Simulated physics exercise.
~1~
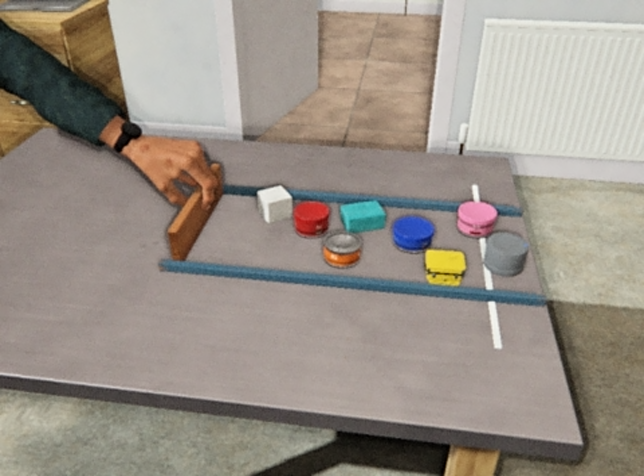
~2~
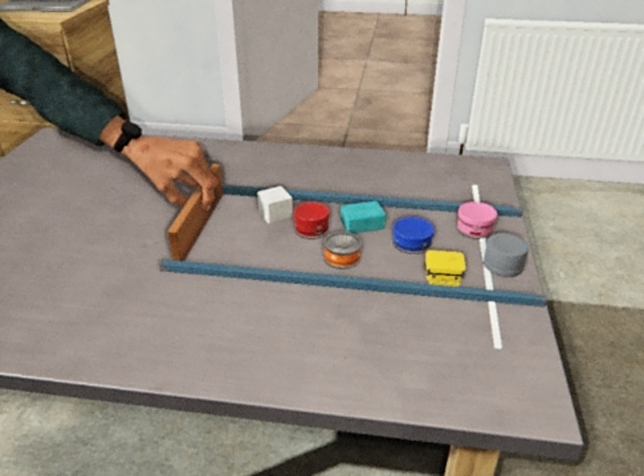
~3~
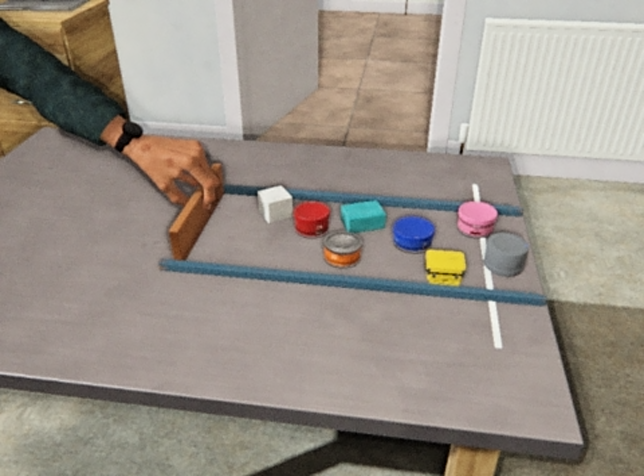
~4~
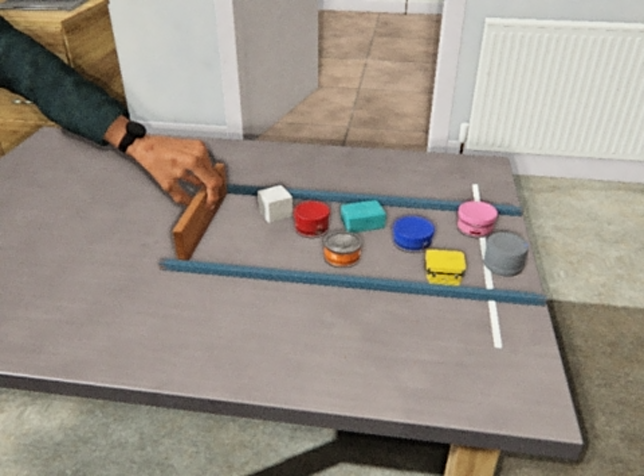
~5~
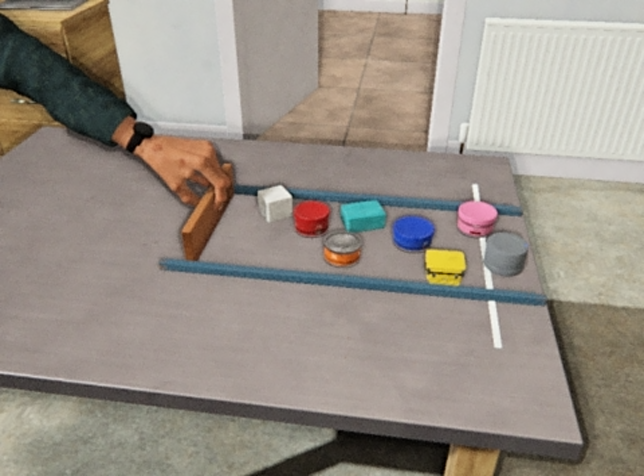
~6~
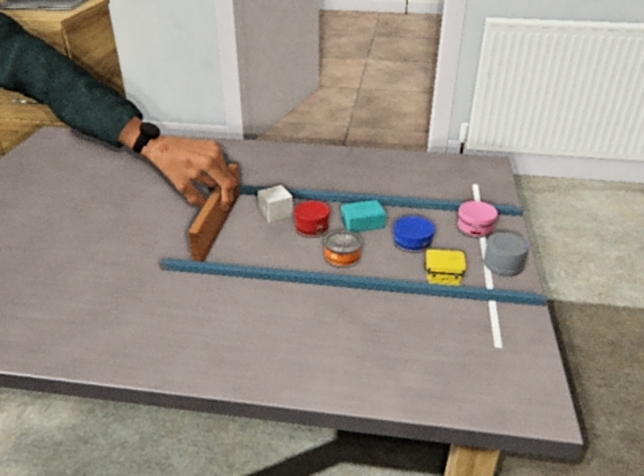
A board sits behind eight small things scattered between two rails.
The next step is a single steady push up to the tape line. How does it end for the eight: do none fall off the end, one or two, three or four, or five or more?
In the end three or four are gone from the table.
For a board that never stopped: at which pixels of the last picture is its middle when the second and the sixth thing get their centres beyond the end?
Near (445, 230) and (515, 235).
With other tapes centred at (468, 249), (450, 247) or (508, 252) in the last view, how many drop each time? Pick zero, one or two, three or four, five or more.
Going through the tapes in order, the count is one to two, then either one or two, then five or over.
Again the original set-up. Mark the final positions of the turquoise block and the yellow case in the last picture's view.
First (531, 230), then (544, 281).
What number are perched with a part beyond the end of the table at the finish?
It totals 2.
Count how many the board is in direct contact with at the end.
Total: 3.
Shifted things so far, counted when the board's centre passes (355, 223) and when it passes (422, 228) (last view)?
The first number is 5, the next one 8.
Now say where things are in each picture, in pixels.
The first picture shows grey lid (506, 255); pink tin (476, 220); yellow case (444, 268); board (199, 211); tape (484, 251).
The second picture shows pink tin (476, 221); turquoise block (363, 218).
The third picture shows yellow case (444, 268); board (199, 210).
The fourth picture shows grey lid (506, 254); red tin (312, 220).
The fifth picture shows pink tin (476, 220); white block (275, 204).
The sixth picture shows grey lid (506, 254); pink tin (477, 220); yellow case (445, 268); board (217, 211); tape (485, 250).
Soon after, none off yet; grey lid at rest near (506, 254); pink tin at rest near (477, 220); yellow case at rest near (445, 268).
Then, none off yet; grey lid moved about its own width near (542, 263); pink tin moved about its own width near (529, 224); yellow case moved about its own width near (499, 276).
At rest, the number that fall off is three or four; fallen, blue pot, pink tin and grey lid.
